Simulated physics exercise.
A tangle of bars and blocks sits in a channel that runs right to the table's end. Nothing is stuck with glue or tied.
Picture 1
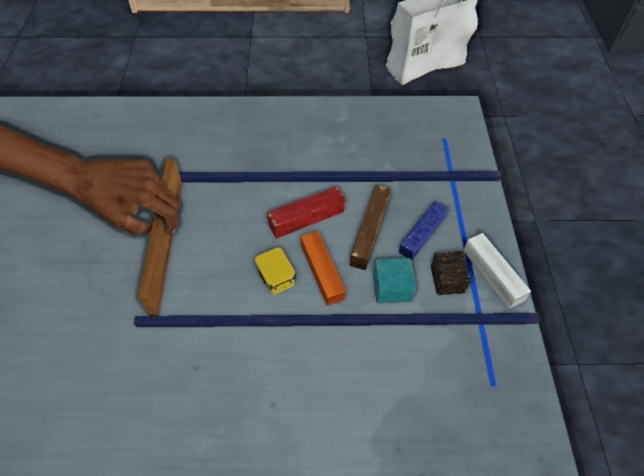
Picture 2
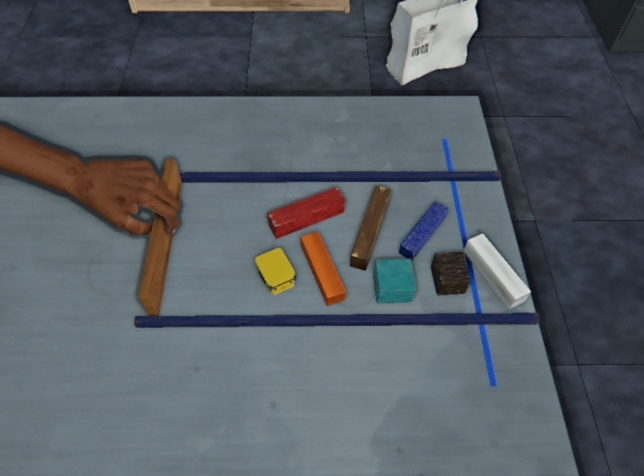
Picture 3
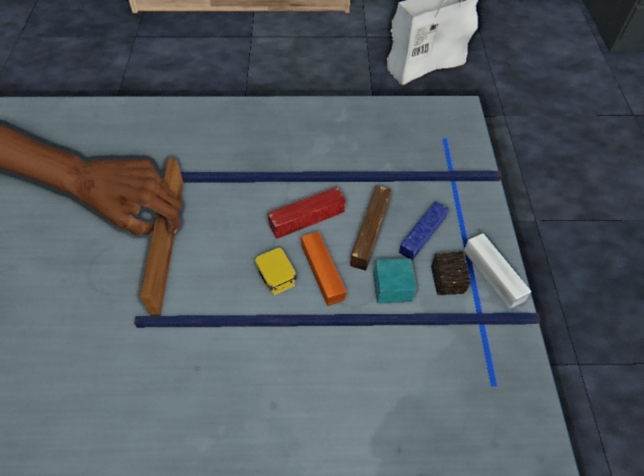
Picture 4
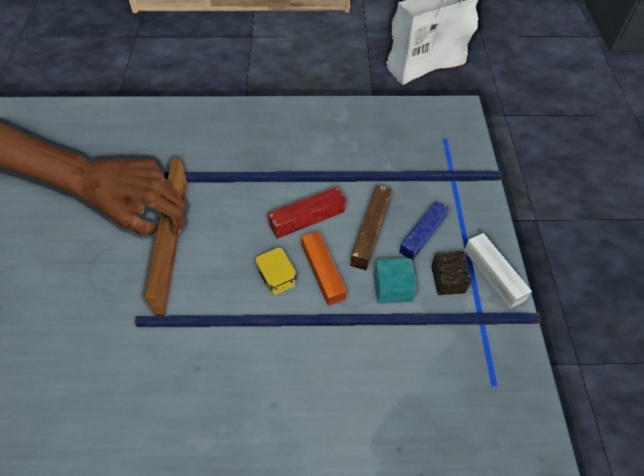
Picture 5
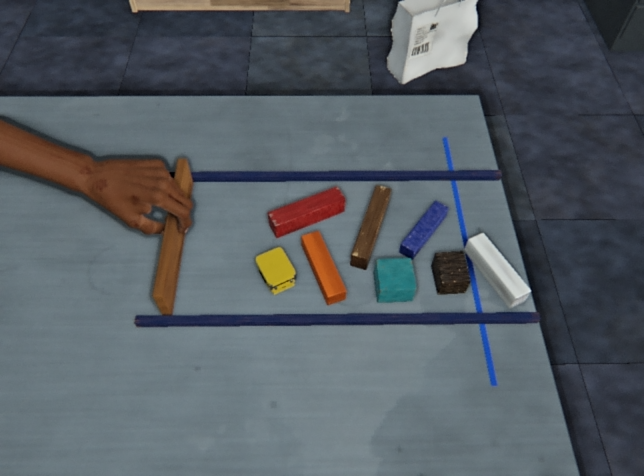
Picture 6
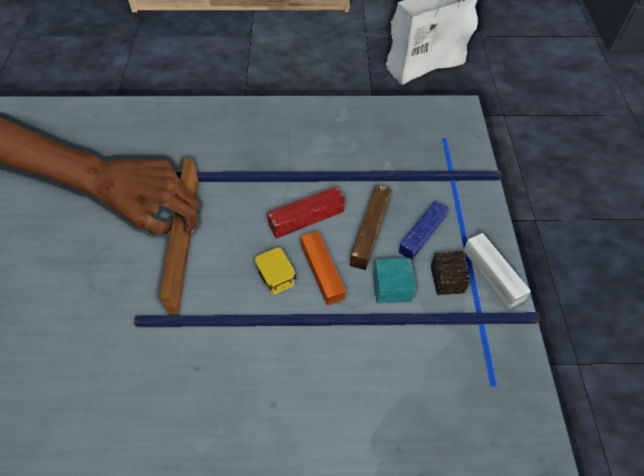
A grey tabletop above a dark tiled floor is seen from a high, fixed viewpoint. Between two dark blue rails lie a yellow case, red, orange, brown and blue bars, and turquoise and black blocks, with a white stick at the right near a thin blue line of tape. A hand at the left grips an upright wooden board, holds it almost still, then slides it slightly rightward, touching none of the pieces.
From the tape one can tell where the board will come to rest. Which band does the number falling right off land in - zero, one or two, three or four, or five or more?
The push clears three or four off the end, I'd bet.
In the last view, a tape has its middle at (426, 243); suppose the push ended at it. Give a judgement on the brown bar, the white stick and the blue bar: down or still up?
One by one: The brown bar holds its spot, the white stick topples, the blue bar holds its spot.
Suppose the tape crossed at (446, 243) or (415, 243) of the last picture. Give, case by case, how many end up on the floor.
So that's 2 for the first and 1 for the second.
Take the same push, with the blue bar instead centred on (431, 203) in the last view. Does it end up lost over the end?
It simply keeps its place on top.
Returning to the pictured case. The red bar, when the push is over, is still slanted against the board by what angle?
Some 0 degrees.
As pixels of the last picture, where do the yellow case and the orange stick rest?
In the last picture the yellow case sits at (488, 275) while the orange stick sits at (509, 266).
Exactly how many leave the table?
Counted up, you get 4.
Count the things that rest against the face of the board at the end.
Contact count: 2.
A little later, none off yet; white stick at rest near (496, 270); black block at rest near (450, 273); blue bar at rest near (424, 230).
Next, none off yet; white stick at rest near (496, 270); black block at rest near (450, 273); blue bar moving near (430, 231).
Later still, none off yet; white stick tilted well over near (543, 278); black block shifted well along near (521, 273); blue bar shifted about its own width near (478, 221).
When it is over, the number that fall off is three or four; down, turquoise block, blue bar, black block and white stick.
